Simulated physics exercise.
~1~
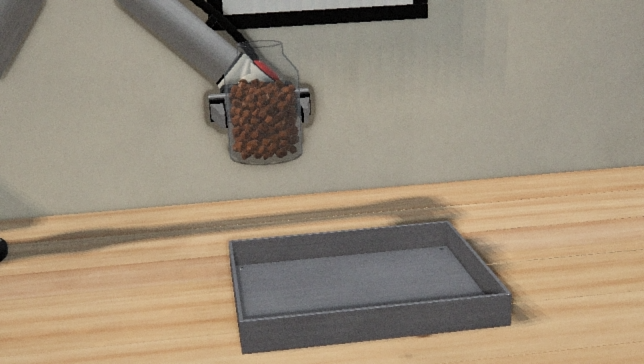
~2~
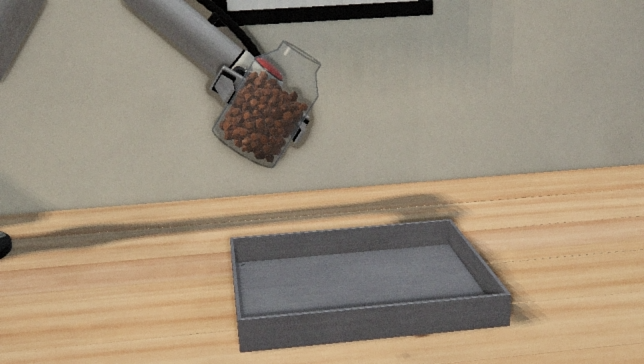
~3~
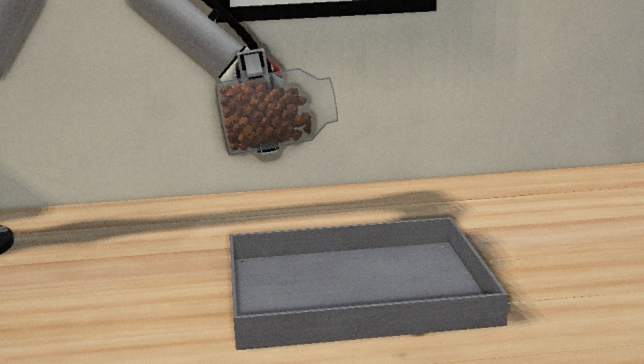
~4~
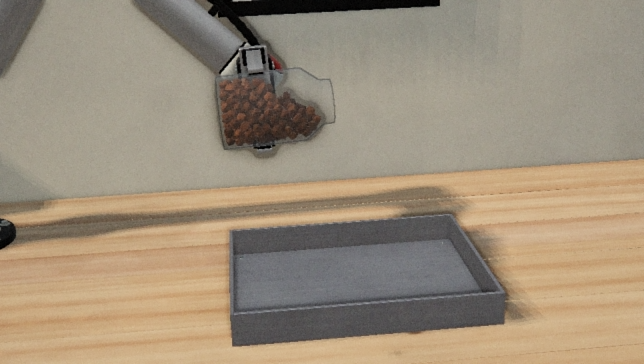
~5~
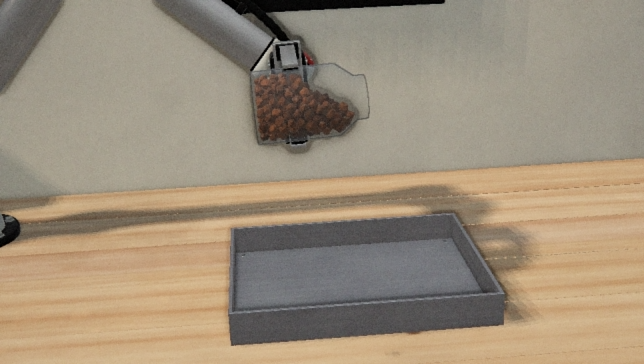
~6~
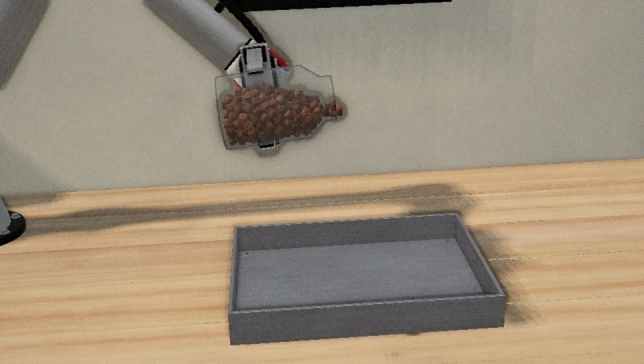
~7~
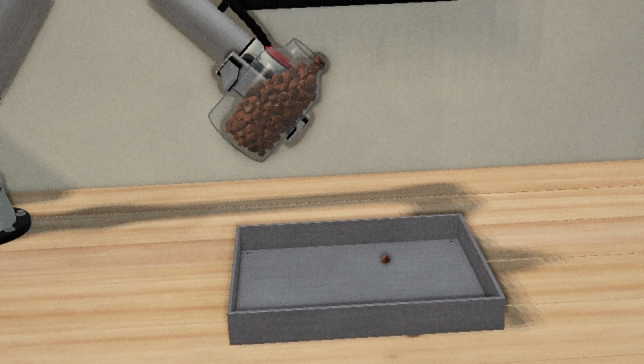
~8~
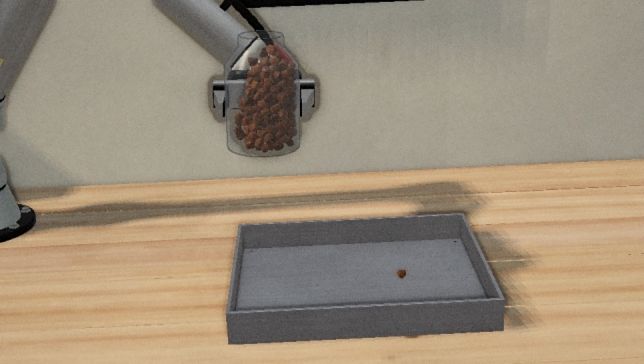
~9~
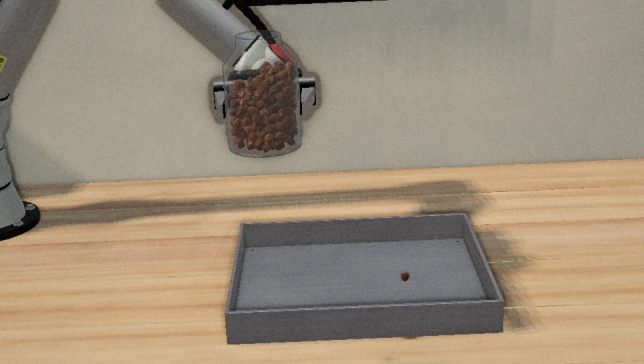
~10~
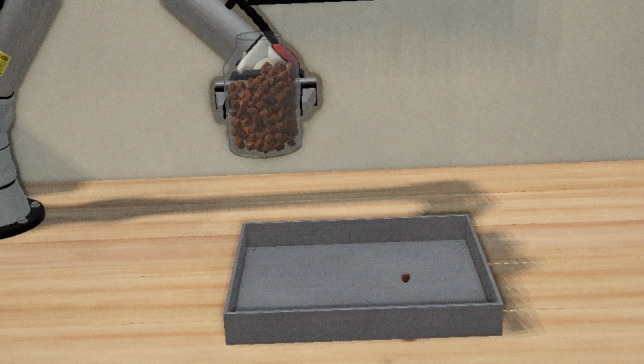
Robot arm tipping a clear jar of brown pellets onto its side, dropping one into a grey tray, then righting it.
